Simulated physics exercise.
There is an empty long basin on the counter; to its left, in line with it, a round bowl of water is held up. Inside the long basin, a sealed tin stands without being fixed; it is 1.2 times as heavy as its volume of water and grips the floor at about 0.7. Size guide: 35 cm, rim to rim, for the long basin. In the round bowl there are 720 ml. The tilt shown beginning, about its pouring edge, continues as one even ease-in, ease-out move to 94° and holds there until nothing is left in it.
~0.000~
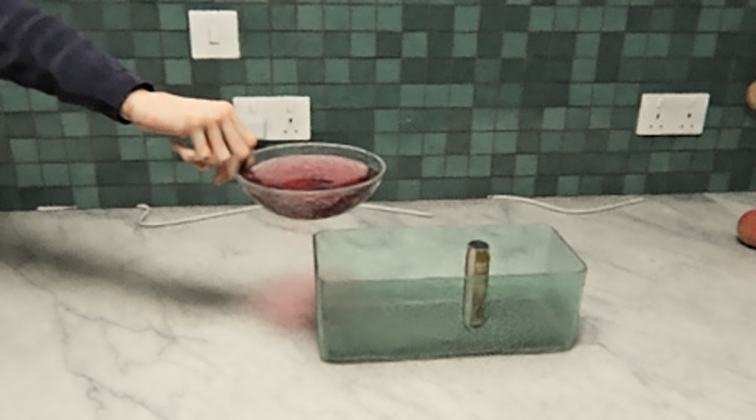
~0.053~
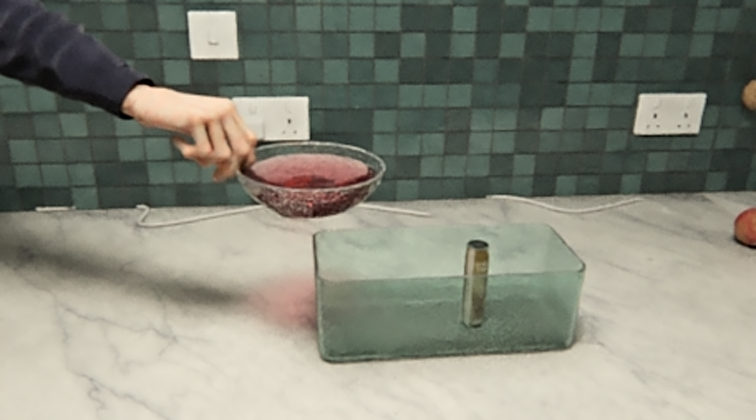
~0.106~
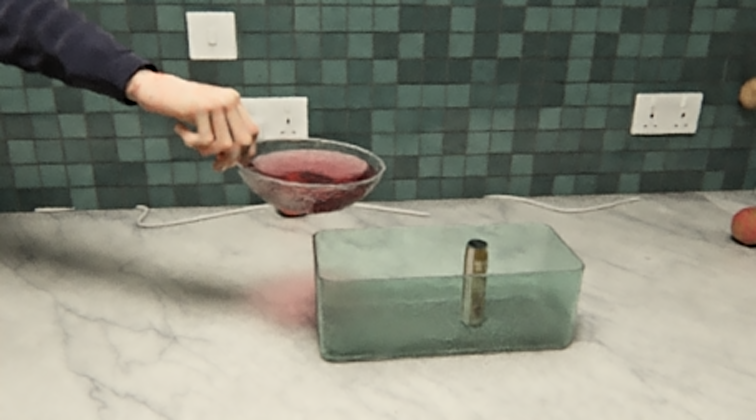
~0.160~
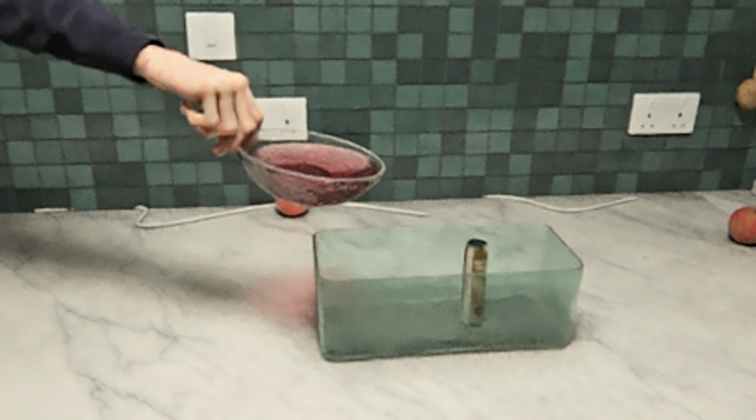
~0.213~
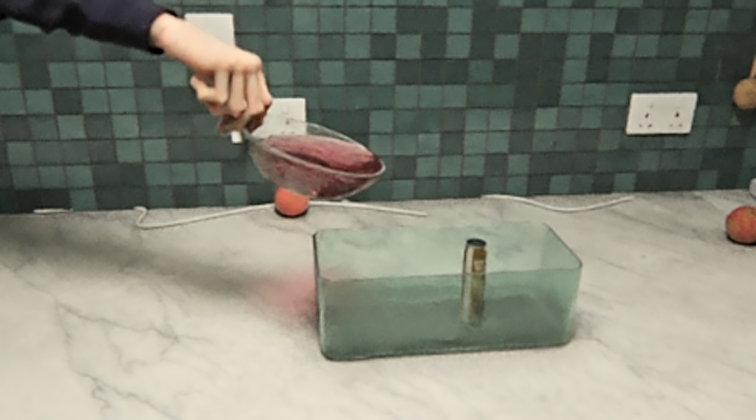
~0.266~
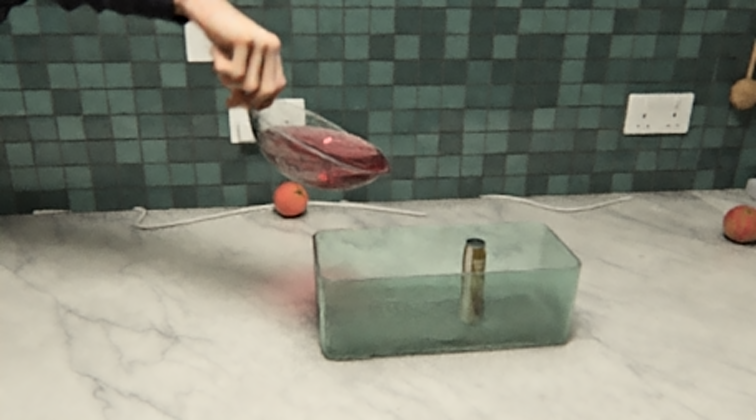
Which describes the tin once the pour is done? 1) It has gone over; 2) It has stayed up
It has gone over.
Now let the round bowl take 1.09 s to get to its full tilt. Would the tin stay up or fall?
Then the tin does not tip.
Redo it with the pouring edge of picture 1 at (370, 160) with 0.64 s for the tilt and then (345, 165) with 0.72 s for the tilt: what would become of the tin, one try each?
Run one: It tumbles. Run two: It does not tip.
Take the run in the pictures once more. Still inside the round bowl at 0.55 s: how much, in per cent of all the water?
10 %.
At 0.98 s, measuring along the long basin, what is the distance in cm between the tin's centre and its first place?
The tin has gone some 6 cm.
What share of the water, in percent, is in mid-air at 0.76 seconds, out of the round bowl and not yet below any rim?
Roughly 2 per cent.
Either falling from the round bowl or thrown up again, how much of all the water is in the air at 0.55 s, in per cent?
I'd say close to 66 per cent.
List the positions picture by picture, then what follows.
It leans 0°; its right rim is at (384, 166); the water meets the walls at (242, 175) and (378, 172); the long basin's rim runs from (315, 256) to (569, 247); the tin's top is at (479, 249), in the first picture.
It leans 1°; its right rim is at (384, 166); the water meets the walls at (242, 174) and (378, 171), in the second picture.
It leans 5°; its right rim is at (383, 166); the water meets the walls at (242, 168) and (378, 168), in the third picture.
It leans 11°; its right rim is at (383, 166); the water meets the walls at (245, 159) and (379, 165), in the fourth picture.
It leans 19°; its right rim is at (383, 166); the water meets the walls at (250, 147) and (383, 161); 1 per cent is over the edge, in the fifth picture.
It leans 28°; its right rim is at (382, 166); the water meets the walls at (258, 135) and (370, 154); 6 per cent is over the edge, in the sixth picture.
After 0.55 s the tilt is 82° and 10 per cent is still to pour; the tin stands where it began.
After 0.76 s the tilt is 94° and 0 per cent is still to pour; the tin leans 34°.
After 0.98 s the tilt is 94° and 0 per cent is still to pour; the tin lies on its side.
After 1.22 s the tilt is 94° and 0 per cent is still to pour; the tin lies on its side.
In the end the tin lies on its side.
